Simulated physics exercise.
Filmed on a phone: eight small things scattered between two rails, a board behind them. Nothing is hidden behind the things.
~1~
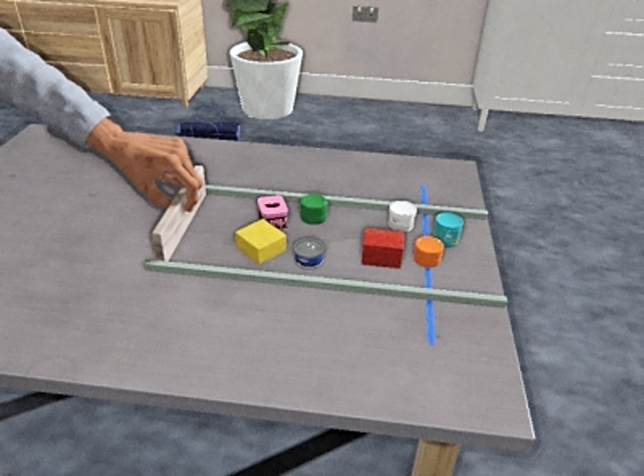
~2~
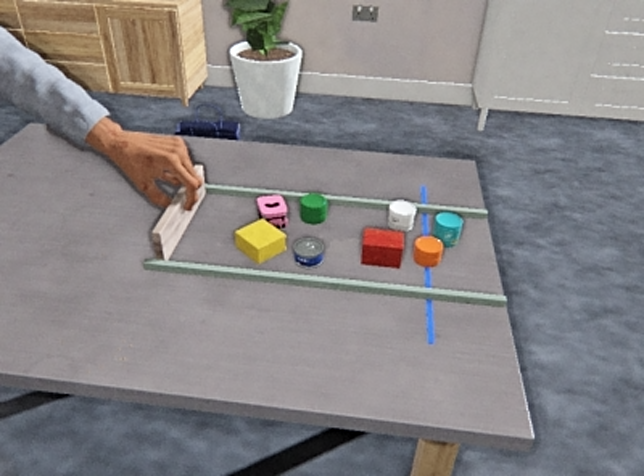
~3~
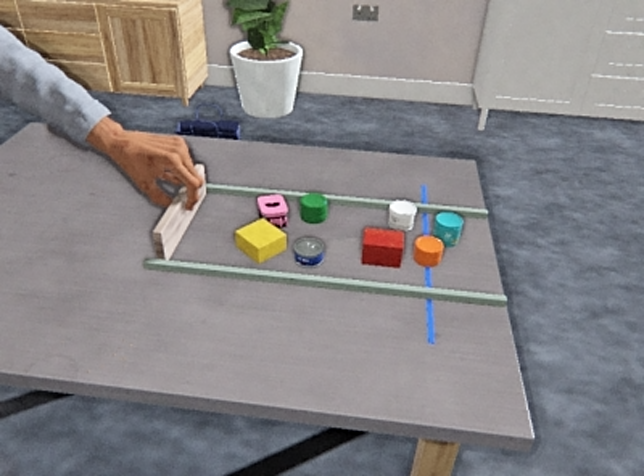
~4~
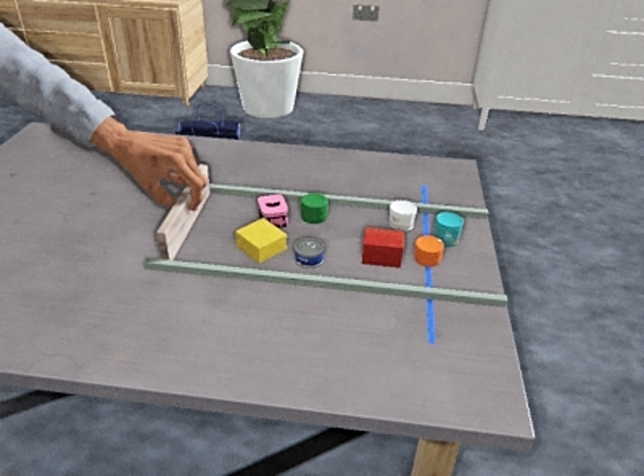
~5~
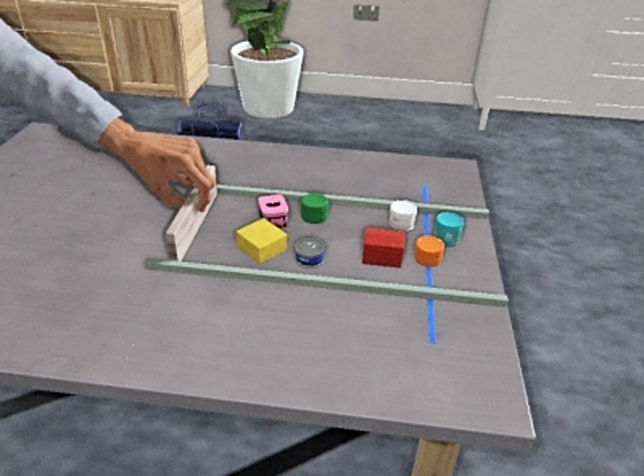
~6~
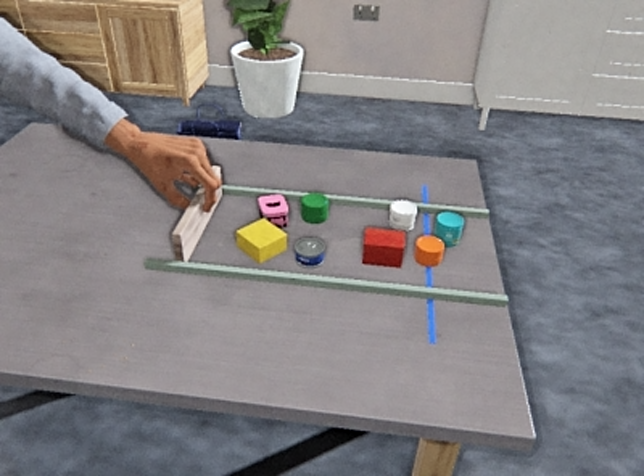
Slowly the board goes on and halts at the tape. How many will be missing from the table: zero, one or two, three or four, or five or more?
In the end the number that fall off is one or two.
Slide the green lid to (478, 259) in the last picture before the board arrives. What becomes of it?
It goes over.
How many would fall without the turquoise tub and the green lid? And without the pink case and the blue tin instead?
It would be 1 and 1.
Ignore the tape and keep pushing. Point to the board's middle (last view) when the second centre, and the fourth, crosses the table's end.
Its middle is around (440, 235) and later (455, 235).
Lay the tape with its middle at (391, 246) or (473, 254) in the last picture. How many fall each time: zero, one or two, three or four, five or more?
One after another: Not one; either three or four.
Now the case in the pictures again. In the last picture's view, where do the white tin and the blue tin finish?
The white tin at (467, 218), the blue tin at (445, 277).
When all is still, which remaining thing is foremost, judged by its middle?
That is the red block.
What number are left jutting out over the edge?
It comes to 1.
Early on, none off yet; turquoise tub at rest near (448, 230); orange lid at rest near (429, 252); white tin at rest near (403, 216).
A while later, none off yet; turquoise tub at rest near (450, 230); orange lid travelled well along near (484, 258); white tin travelled well along near (455, 217).
Finally, the number that fall off is one or two; lost, orange lid.
